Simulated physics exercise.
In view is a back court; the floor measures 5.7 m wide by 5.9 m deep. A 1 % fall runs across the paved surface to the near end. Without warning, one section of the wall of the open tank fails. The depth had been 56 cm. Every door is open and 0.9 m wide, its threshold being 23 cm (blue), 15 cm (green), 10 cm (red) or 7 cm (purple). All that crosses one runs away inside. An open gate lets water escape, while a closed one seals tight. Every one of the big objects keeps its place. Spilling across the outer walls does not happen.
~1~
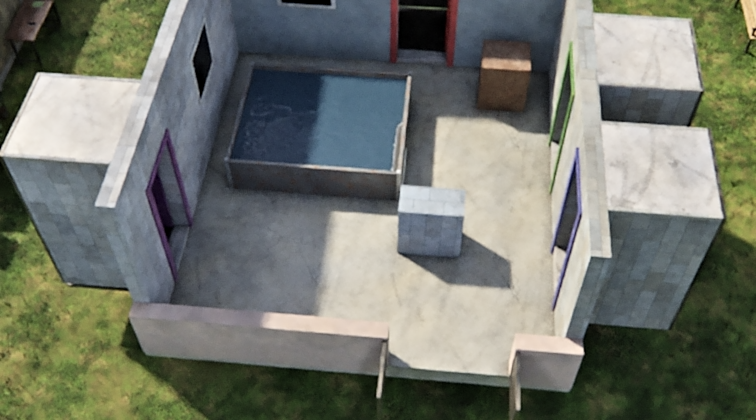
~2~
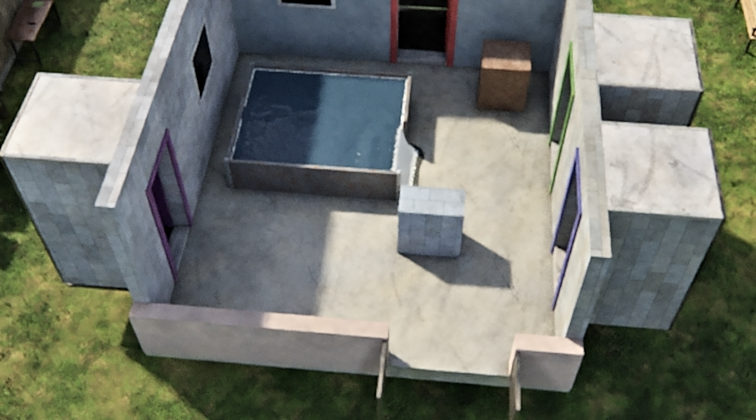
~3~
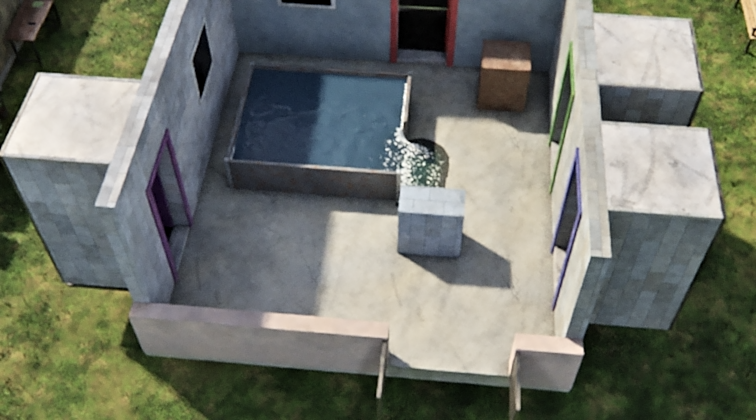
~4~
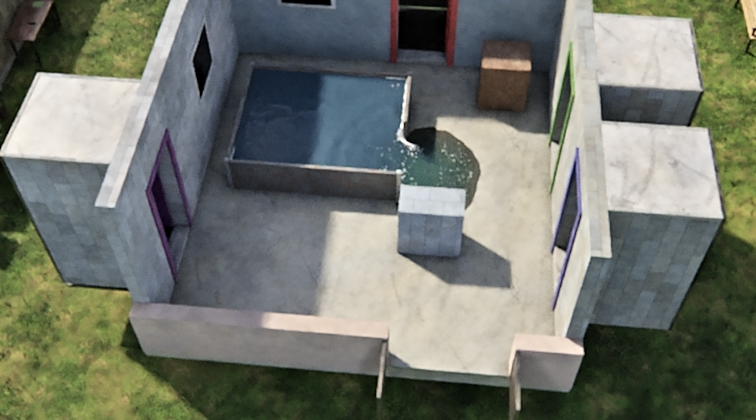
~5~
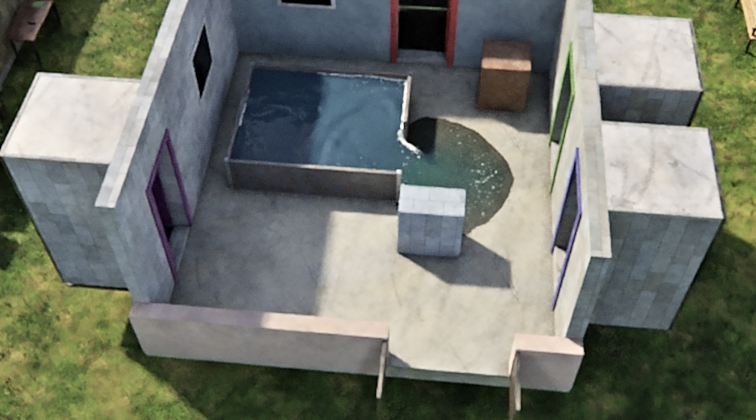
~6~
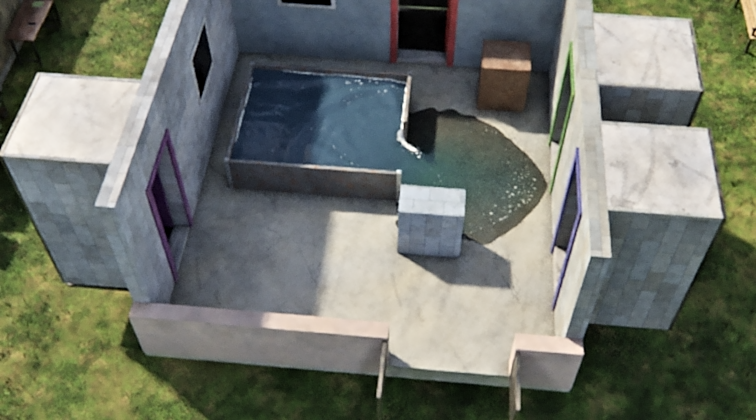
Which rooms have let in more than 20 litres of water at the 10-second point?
The room behind the blue door is at or below 20 litres; the room behind the green door is above 20 litres; the room behind the red door is at or below 20 litres; the room behind the purple door is at or below 20 litres.
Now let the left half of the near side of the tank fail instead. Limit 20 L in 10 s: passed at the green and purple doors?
Against that limit the green door gives a lower amount and the purple door gives a greater amount.
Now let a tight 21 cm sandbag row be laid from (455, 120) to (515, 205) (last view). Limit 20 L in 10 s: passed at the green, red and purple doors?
At the green door the limit is not reached, at the red door it is not reached, and at the purple door it is not reached.
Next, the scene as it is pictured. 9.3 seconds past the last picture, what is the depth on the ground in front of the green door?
I'd say close to 10.0 cm.
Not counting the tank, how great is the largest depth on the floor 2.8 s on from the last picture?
About 30 cm at most.
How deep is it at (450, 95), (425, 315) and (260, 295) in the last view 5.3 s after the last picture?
4, 3 and 2 cm, respectively.
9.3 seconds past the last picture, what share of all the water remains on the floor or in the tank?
Roughly 72 percent.
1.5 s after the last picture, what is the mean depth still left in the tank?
Around 38 cm on average.
Then, 0.7 s after the last picture water covers 25 % of the floor and is deepest (36 cm) near (403, 183); blue door 11 cm at the sill, 0 L in, green door 25 cm at the sill, 12 L in, red door not reached, purple door not reached.
Then, 1.5 s after the last picture water covers 30 % of the floor and is deepest (34 cm) near (537, 220); blue door 20 cm at the sill, 0 L in, green door 28 cm at the sill, 50 L in, red door not reached, purple door not reached.
Then, 2.8 s after the last picture water covers 45 % of the floor and is deepest (30 cm) near (552, 364); blue door 18 cm at the sill, 1 L in, green door 25 cm at the sill, 120 L in, red door 4 cm at the sill, 0 L in, purple door not reached.
Then, 5.3 s after the last picture water covers 75 % of the floor and is deepest (19 cm) near (537, 211); blue door 13 cm at the sill, 1 L in, green door 18 cm at the sill, 154 L in, red door 4 cm at the sill, 0 L in, purple door not reached.
Then, 9.3 s after the last picture water covers 90 % of the floor and is deepest (15 cm) near (552, 364); blue door 9 cm at the sill, 1 L in, green door 10 cm at the sill, 160 L in, red door 9 cm at the sill, 0 L in, purple door 8 cm at the sill, 0 L in.
